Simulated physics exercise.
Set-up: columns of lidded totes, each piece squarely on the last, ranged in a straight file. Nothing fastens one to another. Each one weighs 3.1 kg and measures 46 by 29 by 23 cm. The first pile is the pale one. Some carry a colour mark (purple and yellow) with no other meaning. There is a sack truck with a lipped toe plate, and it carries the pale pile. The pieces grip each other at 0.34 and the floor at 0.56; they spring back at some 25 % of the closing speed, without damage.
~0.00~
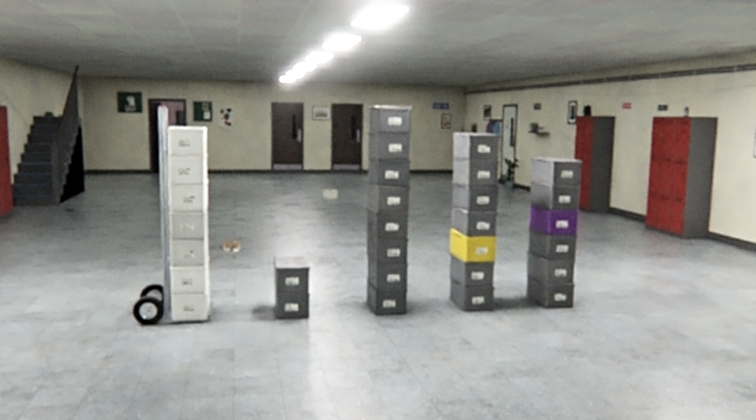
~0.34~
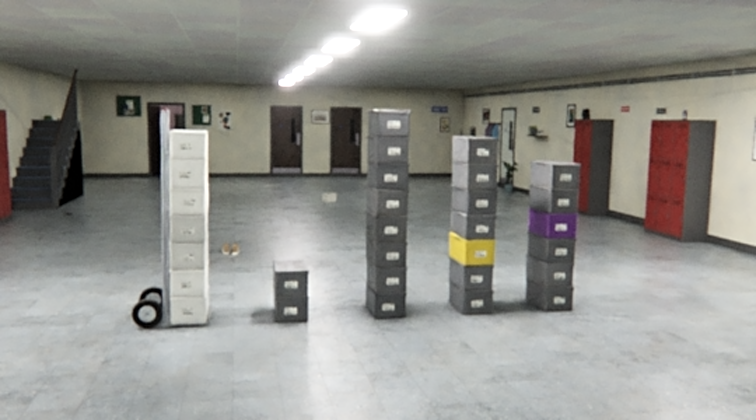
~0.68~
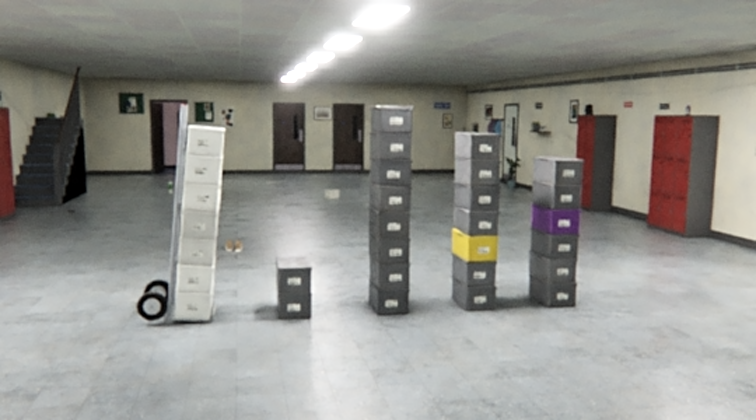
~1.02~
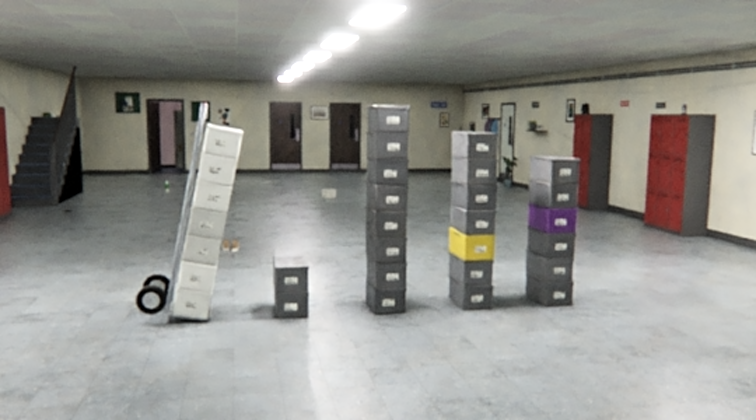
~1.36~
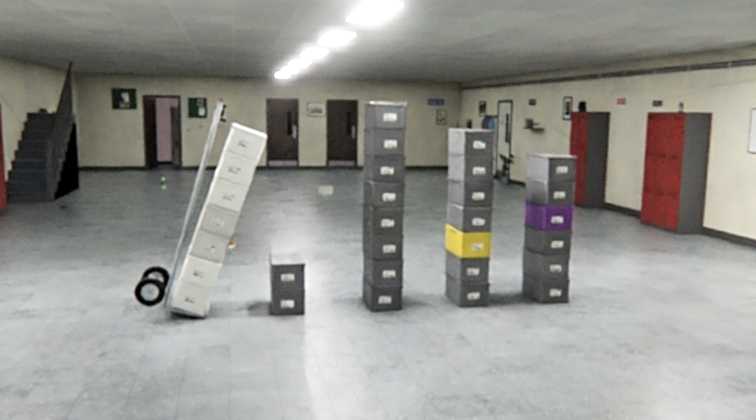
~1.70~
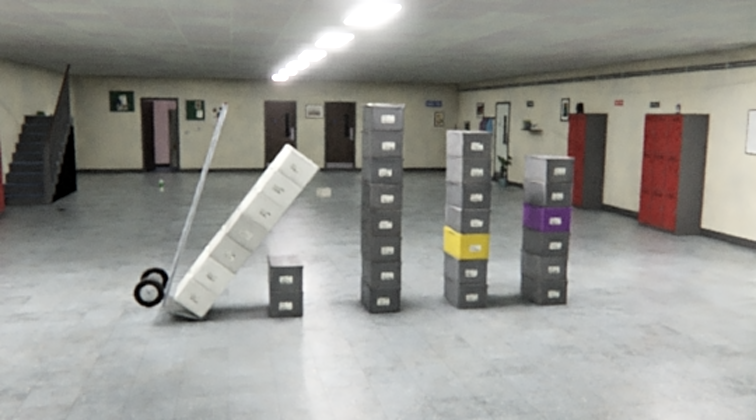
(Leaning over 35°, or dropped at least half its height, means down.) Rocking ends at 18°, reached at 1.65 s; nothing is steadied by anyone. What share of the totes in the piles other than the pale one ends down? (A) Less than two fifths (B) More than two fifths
Less than two fifths.
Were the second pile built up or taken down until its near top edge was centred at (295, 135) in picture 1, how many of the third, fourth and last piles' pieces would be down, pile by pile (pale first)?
Down by pile: Third 8, fourth 7, last 6.
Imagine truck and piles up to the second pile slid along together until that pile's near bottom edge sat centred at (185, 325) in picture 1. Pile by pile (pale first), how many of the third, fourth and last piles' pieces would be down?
Third 0, fourth 0, last 0.
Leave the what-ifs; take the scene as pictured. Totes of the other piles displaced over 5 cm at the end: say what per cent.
Share: 15 in a hundred.
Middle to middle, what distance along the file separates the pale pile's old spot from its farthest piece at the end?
150 cm.
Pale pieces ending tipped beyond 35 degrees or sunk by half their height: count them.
The answer is 7 pale pieces.
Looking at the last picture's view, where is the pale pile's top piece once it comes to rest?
(332, 262).
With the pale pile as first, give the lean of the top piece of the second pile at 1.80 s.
It leans around 0°.
By 1.80 s, 7 of the pale pile down; none of the 23 other totes down.
By 1.96 s, 7 of the pale pile down; none of the 23 other totes down, 3 disturbed.
By 2.56 s, 7 of the pale pile down; none of the 23 other totes down, 7 disturbed.
When it is over (4.1 s), 7 of the pale pile down; none of the 23 other totes down, 7 disturbed; yellow tote unmoved; purple tote unmoved. That is 0 per cent. In pixels of the last frame, middles, yellow tote near (466, 243), purple tote near (546, 217).
